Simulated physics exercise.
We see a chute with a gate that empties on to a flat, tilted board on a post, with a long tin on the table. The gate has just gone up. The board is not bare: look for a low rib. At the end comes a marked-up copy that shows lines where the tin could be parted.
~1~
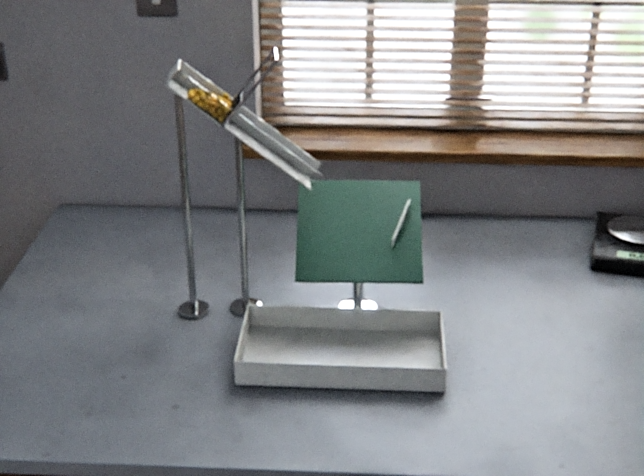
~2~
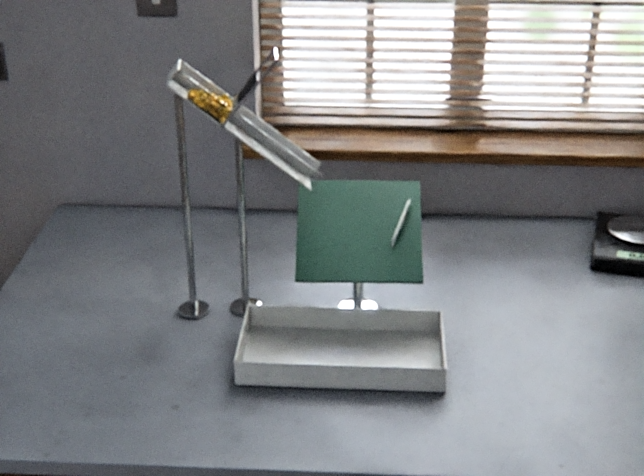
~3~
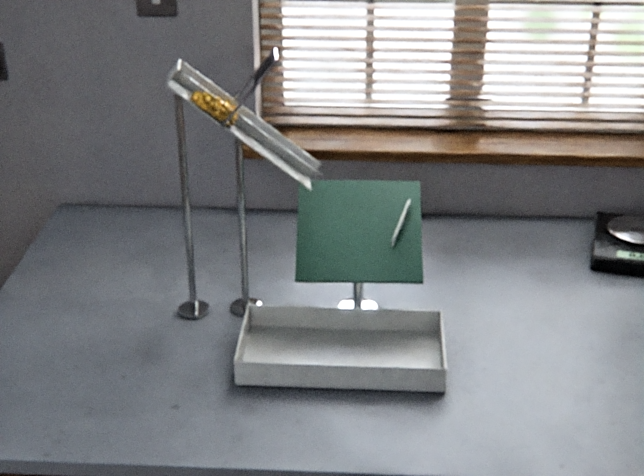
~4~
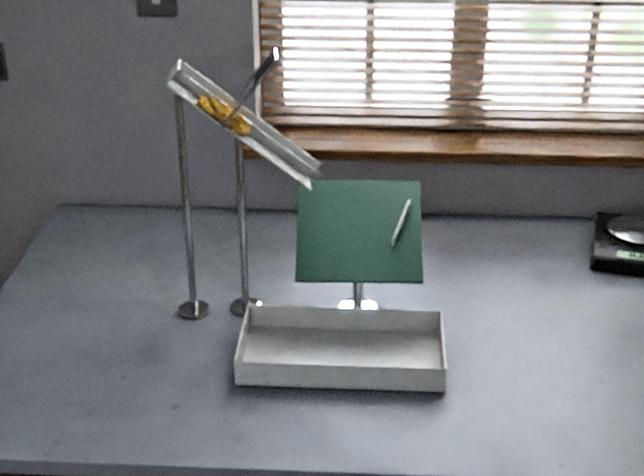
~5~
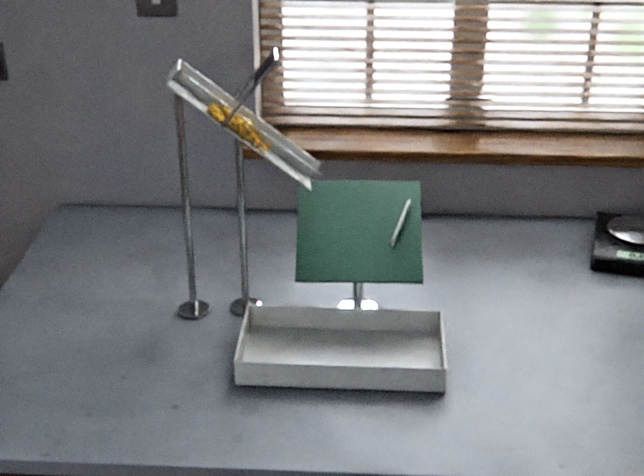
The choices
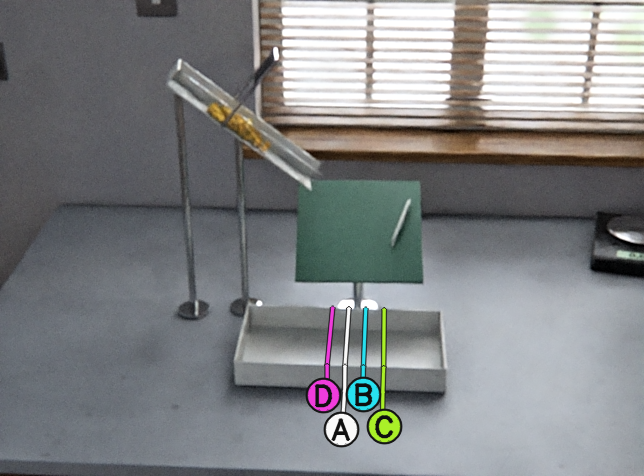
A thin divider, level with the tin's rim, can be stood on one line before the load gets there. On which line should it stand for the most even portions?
C works best here.
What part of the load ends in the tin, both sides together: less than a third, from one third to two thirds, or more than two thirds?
It is more than two thirds.
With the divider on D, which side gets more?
More lands on the right.
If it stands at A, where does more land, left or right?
The right side.
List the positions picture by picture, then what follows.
The first picture shows load behind the gate at (212, 105), puffed corn balls; lip of the chute at (310, 184), sloping fairly steeply.
The second picture shows middle of the board at (359, 229), tilted fairly steeply; middle of its low edge at (359, 282); of its high edge at (359, 180).
The third picture shows front corners of the tin at (235, 361) and (446, 368), empty; front of the load at (232, 123).
The fourth picture shows middle of the load at (228, 111); its front at (246, 130), about a quarter of the way to the lip; rib from (410, 199) to (393, 239).
The fifth picture shows middle of the load at (239, 121); its front at (266, 146), about half of the way to the lip.
On the marked copy, line A crosses the front rim at (344, 365); line B crosses the front rim at (363, 366); line C crosses the front rim at (383, 366); line D crosses the front rim at (327, 364).
For line A, of what is caught, a small part on the left of the divider, nearly all on the right.
For line B, of what is caught, a small part on the left of the divider, most on the right.
For line C, of what is caught, about half on the left of the divider, about half on the right.
For line D, of what is caught, a stray few on the left of the divider, nearly all on the right.
